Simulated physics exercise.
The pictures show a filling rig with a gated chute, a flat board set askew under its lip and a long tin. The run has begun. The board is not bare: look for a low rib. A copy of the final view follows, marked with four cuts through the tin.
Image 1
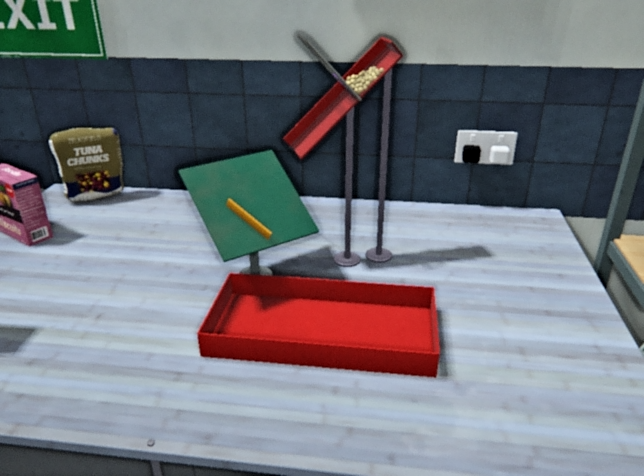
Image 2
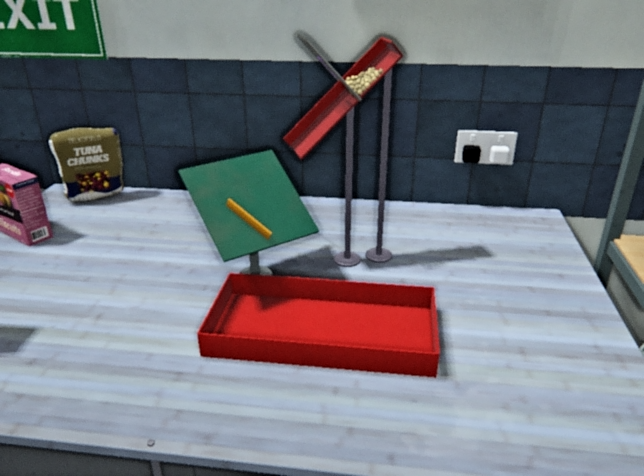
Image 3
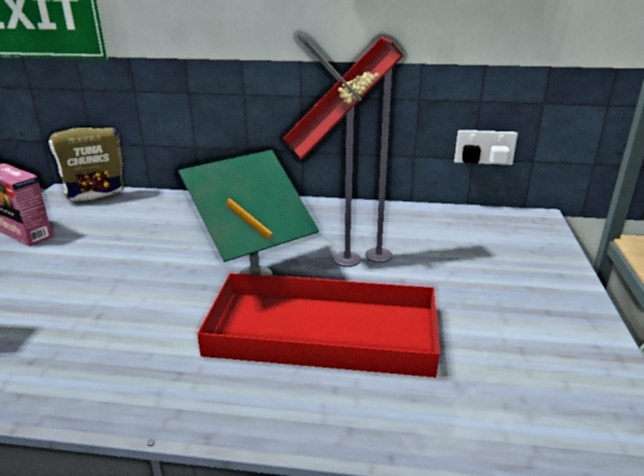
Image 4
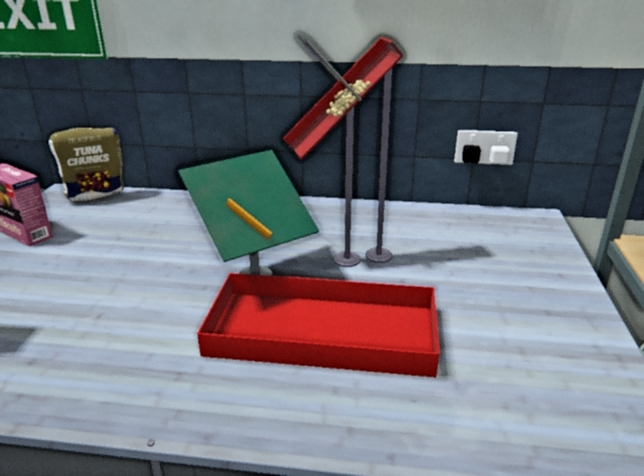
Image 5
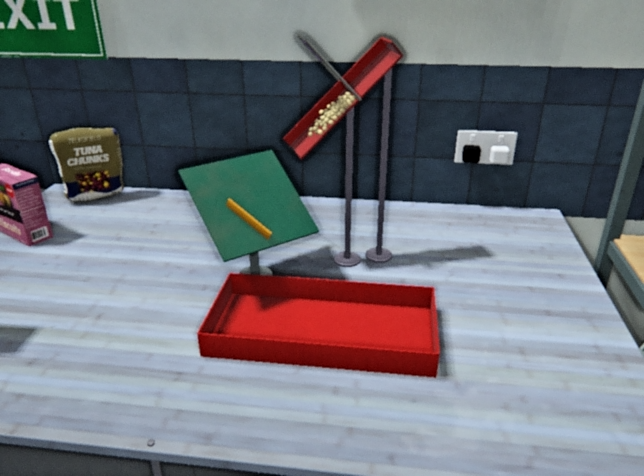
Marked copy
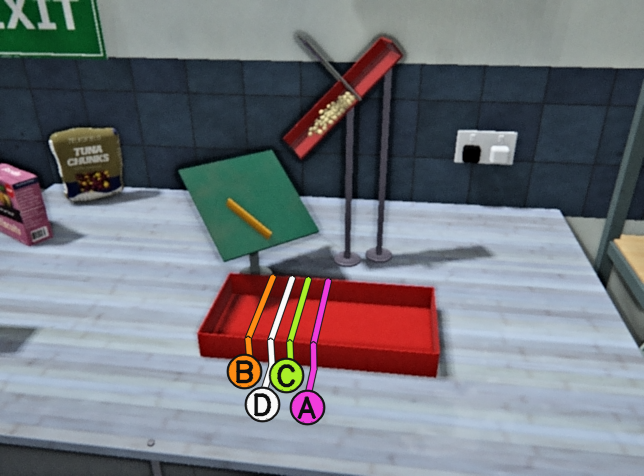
On a pale worktop, a heap of small cream beans slid down a sloping red chute toward its lower left end, spreading out as it went, while the green board and red tray below stayed still.
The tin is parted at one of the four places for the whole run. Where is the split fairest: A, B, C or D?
C.
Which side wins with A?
The left side.
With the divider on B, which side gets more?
The right side.
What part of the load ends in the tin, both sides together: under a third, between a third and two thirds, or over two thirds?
Over two thirds.
On the marked copy, line A crosses the front rim at (313, 343); line B crosses the front rim at (248, 338); line C crosses the front rim at (290, 341); line D crosses the front rim at (270, 339).
If A is chosen, of what is caught, nearly all on the left of the divider, a small part on the right.
If B is chosen, of what is caught, none on the left of the divider, all on the right.
If C is chosen, of what is caught, about half on the left of the divider, about half on the right.
If D is chosen, of what is caught, a stray few on the left of the divider, nearly all on the right.
